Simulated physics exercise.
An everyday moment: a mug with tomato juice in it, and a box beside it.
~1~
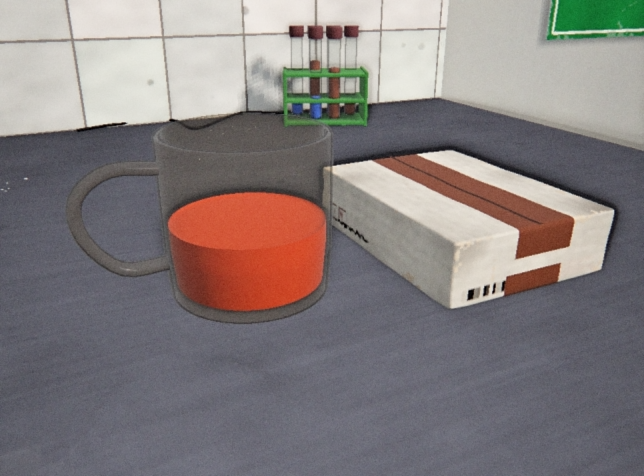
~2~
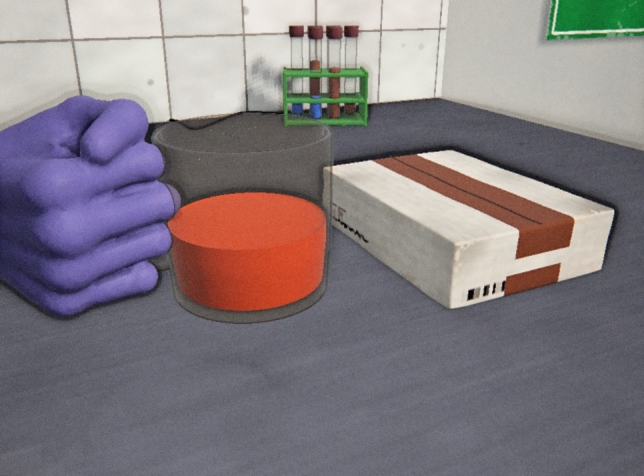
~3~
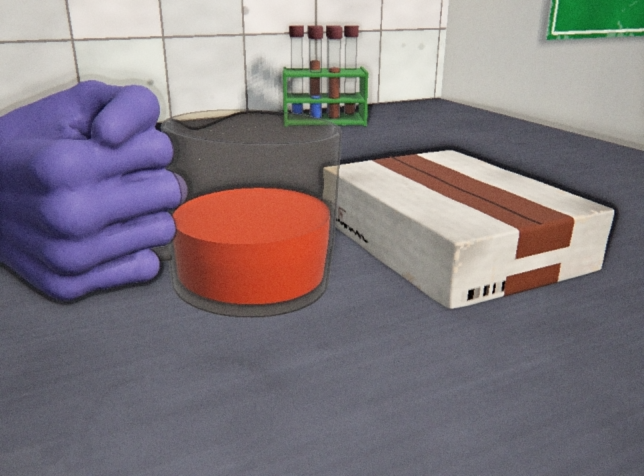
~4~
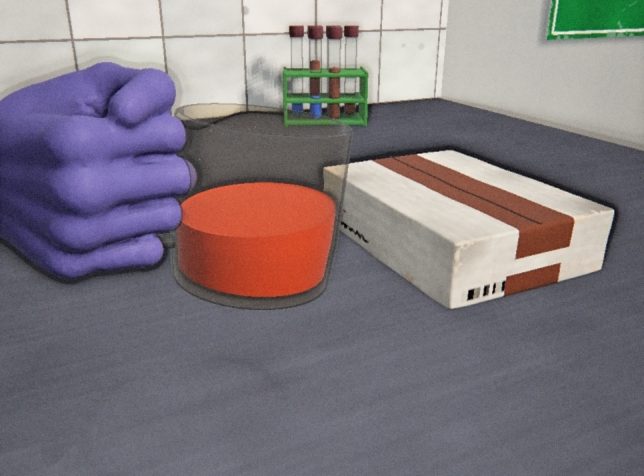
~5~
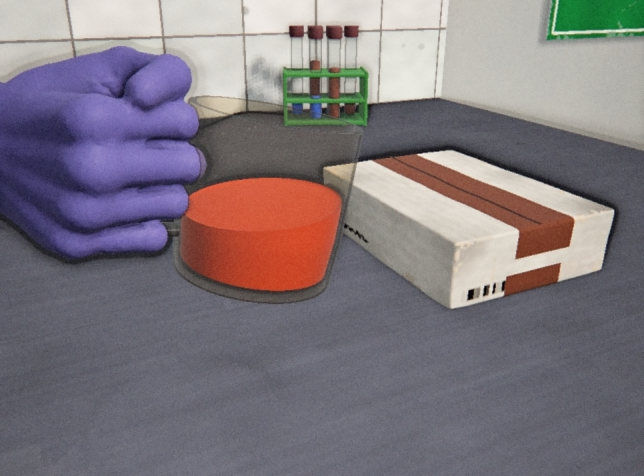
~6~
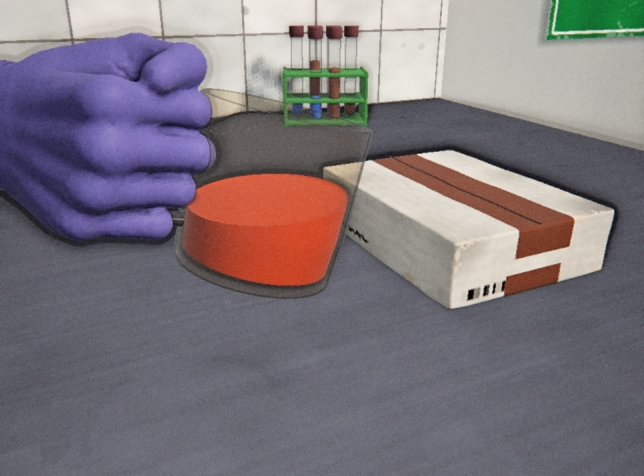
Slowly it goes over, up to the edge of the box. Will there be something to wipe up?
At that lean the mug stays dry outside.
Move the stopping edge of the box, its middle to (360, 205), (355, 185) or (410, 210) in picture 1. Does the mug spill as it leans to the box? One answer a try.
One after the other: Stays dry, loses none, spills.
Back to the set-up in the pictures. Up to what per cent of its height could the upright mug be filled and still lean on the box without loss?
About 60 per cent.
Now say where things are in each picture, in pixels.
It stands upright; mug (247, 205) about a third full, in the first frame.
A hand takes hold; mug about a third full, surface at (248, 220); box (450, 214), in the second frame.
On the way over; mug (252, 200) about a third full, in the third frame.
It is leaning; mug about a third full, surface at (258, 208); box (450, 214), in the fourth frame.
Tipping on its foot; mug (266, 189) about a third full, in the fifth frame.
The top moves towards the box; mug about a third full, surface at (268, 200); box (450, 214), in the sixth frame.
Next, the mug leans by about 25°; its rim is dry.
After that, the mug leans by about 35°; its rim is dry.
Finally, the mug leans by about 40°, against the box; its rim is dry.
